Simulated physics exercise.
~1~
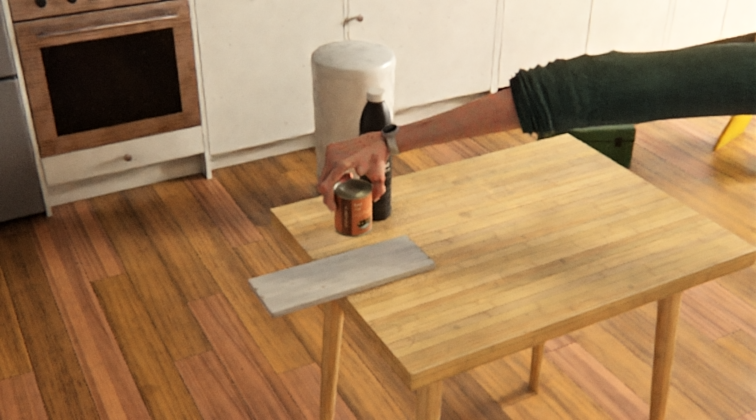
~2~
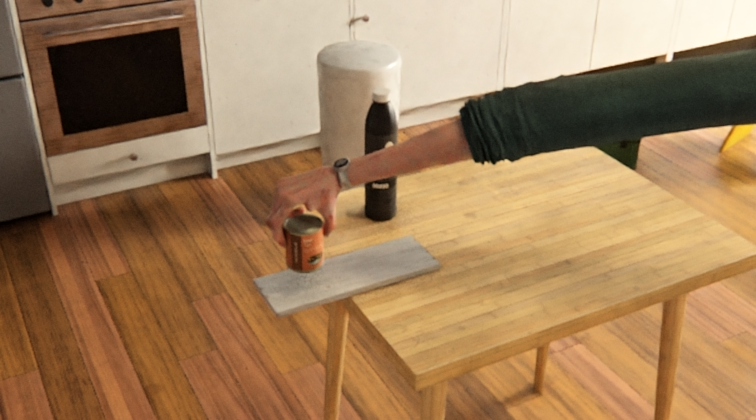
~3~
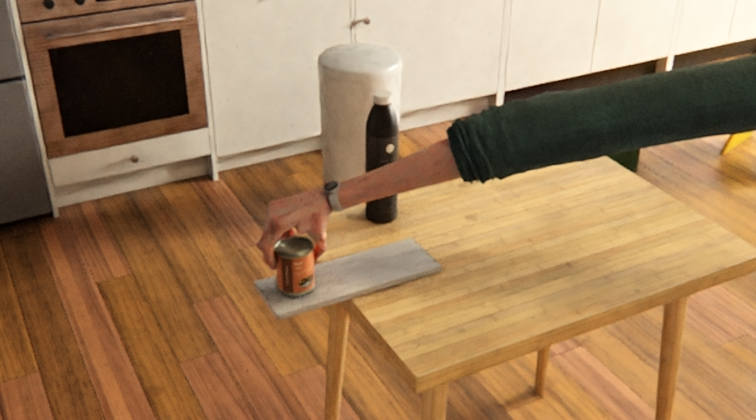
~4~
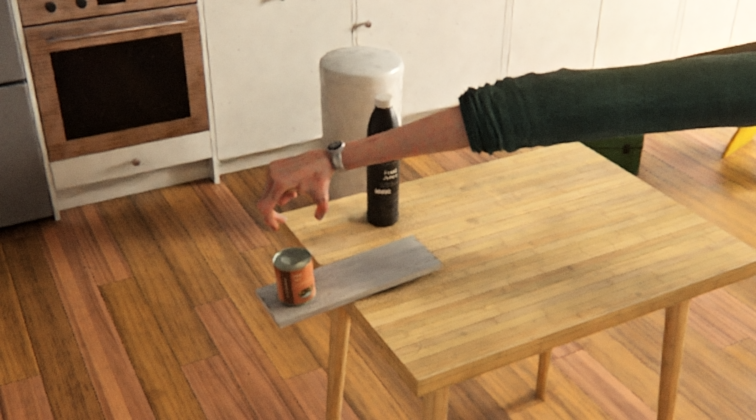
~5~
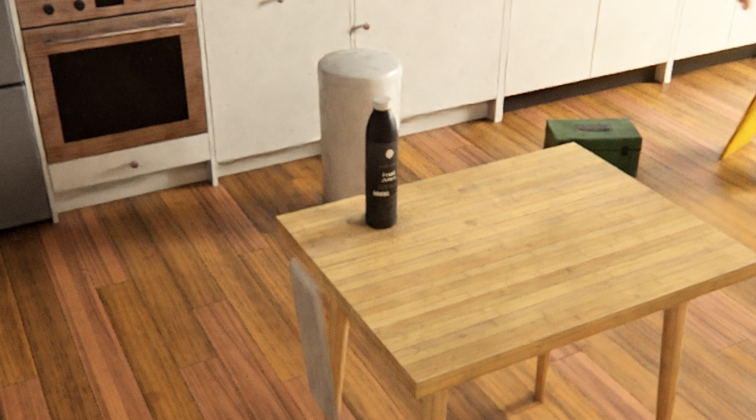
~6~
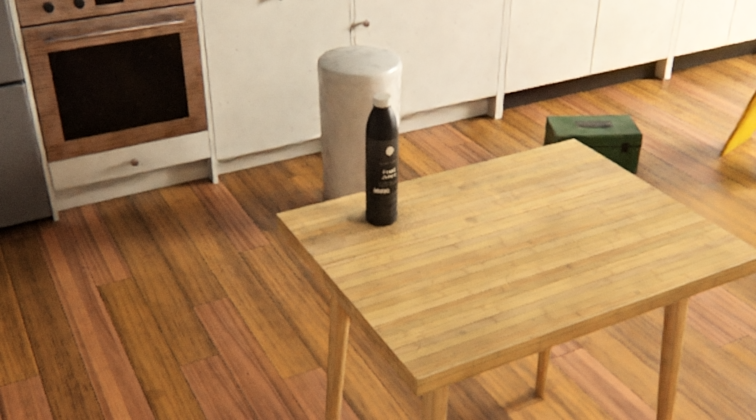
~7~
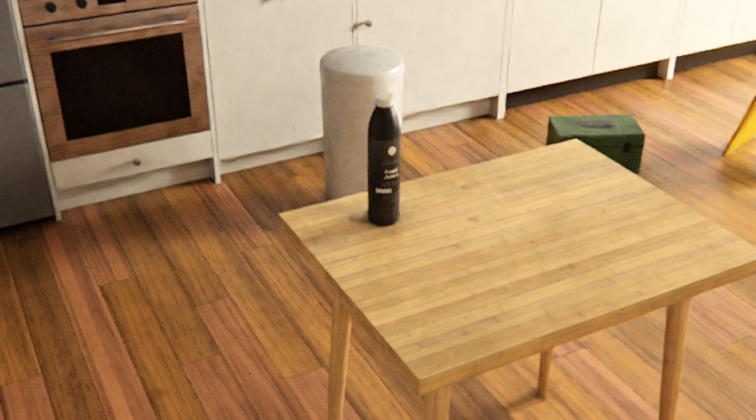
The video shows a hand moving an orange tin from beside a black bottle onto the overhanging end of a white board at a table's edge, then letting go. The board tips off and drops from view with the tin, leaving only the bottle standing on the table.
